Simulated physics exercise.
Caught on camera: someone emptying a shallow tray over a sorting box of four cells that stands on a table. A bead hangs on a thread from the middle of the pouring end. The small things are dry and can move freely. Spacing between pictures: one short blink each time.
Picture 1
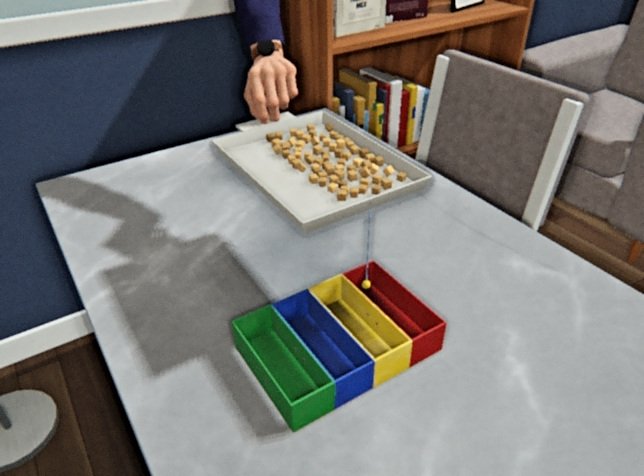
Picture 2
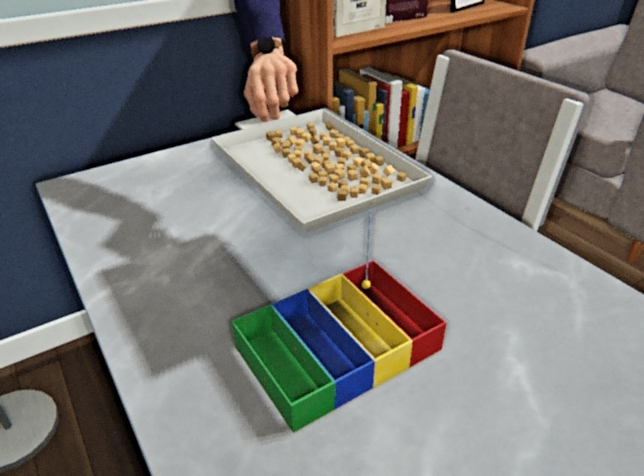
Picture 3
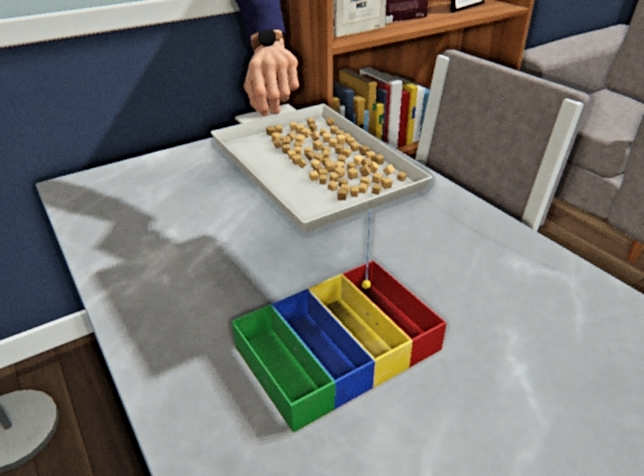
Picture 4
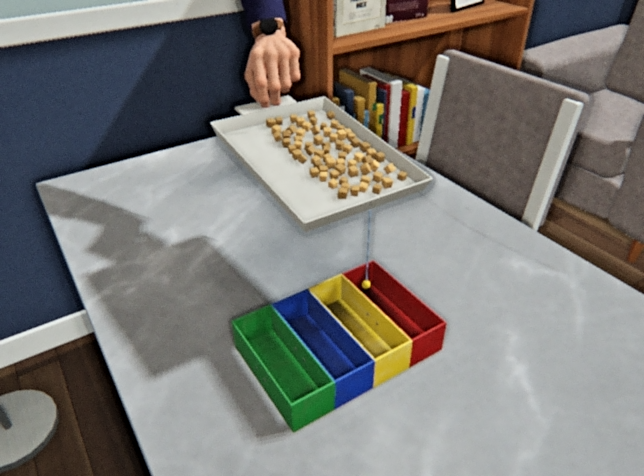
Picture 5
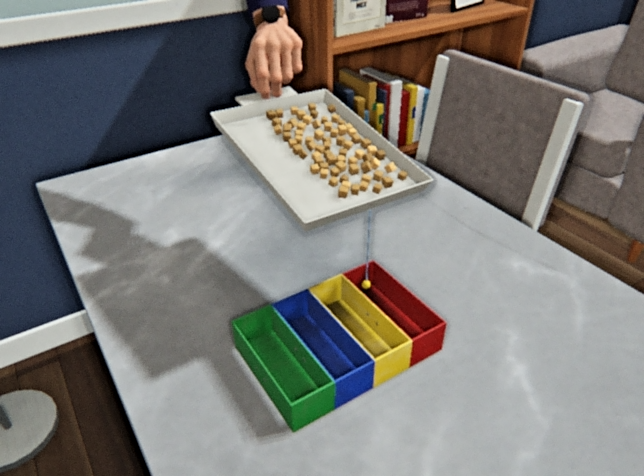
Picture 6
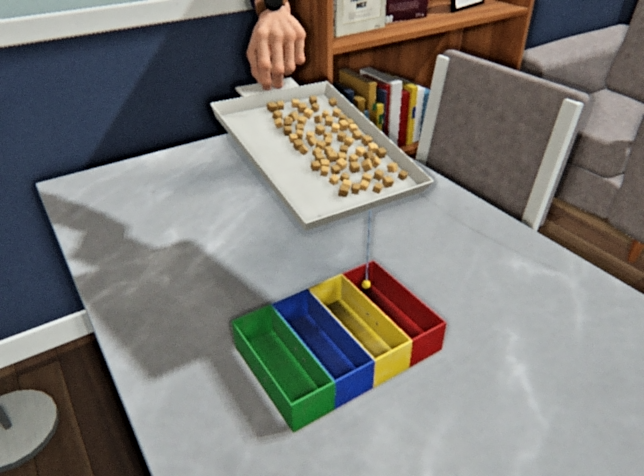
The video shows a hand holding a shallow tray of small wooden cubes above a green, blue, yellow and red sorting box on a table, then gradually tilting it slightly, its right corner lowest, while a yellow bead hangs nearly still.
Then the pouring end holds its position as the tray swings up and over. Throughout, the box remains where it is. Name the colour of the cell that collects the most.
Red.
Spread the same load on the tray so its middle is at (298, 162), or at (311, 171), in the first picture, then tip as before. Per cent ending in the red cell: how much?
Close to 30 per cent, followed by close to 40 per cent.
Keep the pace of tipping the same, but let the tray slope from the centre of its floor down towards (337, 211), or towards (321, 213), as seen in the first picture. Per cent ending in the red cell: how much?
In turn, 10 percent and then 0 percent.
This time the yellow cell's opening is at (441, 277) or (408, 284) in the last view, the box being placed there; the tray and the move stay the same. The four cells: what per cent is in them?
100 and 90 in a hundred, in turn.
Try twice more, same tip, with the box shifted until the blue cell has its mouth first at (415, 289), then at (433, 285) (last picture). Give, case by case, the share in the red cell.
The first position comes out at 0 per cent, the other at 0 per cent.
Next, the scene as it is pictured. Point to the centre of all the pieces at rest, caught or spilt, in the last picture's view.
(438, 328).
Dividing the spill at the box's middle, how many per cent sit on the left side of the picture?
Roughly 0 percent.
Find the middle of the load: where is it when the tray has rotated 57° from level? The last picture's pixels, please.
Somewhere around pixel (390, 171) in the last picture.
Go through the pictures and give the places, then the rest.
The first picture shows corners of the pouring end near (305, 219) and (425, 175), level; middle of the load near (326, 159), small wooden cubes; bead on its thread near (366, 285); green cell near (313, 404); blue cell near (354, 382); yellow cell near (392, 361); red cell near (427, 342).
The second picture shows corners of the pouring end near (305, 219) and (425, 176), level; middle of the load near (326, 158).
The third picture shows corners of the pouring end near (306, 219) and (426, 176), tipped barely, lowest at the right corner; middle of the load near (326, 155).
The fourth picture shows corners of the pouring end near (306, 218) and (426, 177), tipped a little, lowest at the right corner; middle of the load near (326, 151).
The fifth picture shows corners of the pouring end near (307, 218) and (427, 178), tipped a little, lowest at the right corner; middle of the load near (327, 147).
The sixth picture shows corners of the pouring end near (308, 218) and (427, 179), tipped a little, lowest at the right corner; middle of the load near (328, 142); green cell near (313, 404); blue cell near (354, 382); yellow cell near (392, 361); red cell near (427, 342).
Shortly afterwards, tray tipped steeply; all but a few on the tray; only a few falling or outside the box.
Next, tray tipped right over; the bulk on the tray; a little falling or outside the box.
Some moments later, tray tipped past a quarter turn; near a third in the red cell; a little in the yellow cell; only a few in the blue cell; near half falling or outside the box.
In the end, tray tipped past a quarter turn; near a third in the red cell; a little in the yellow cell; only a few in the blue cell; none at all in the green cell; near half outside the box.
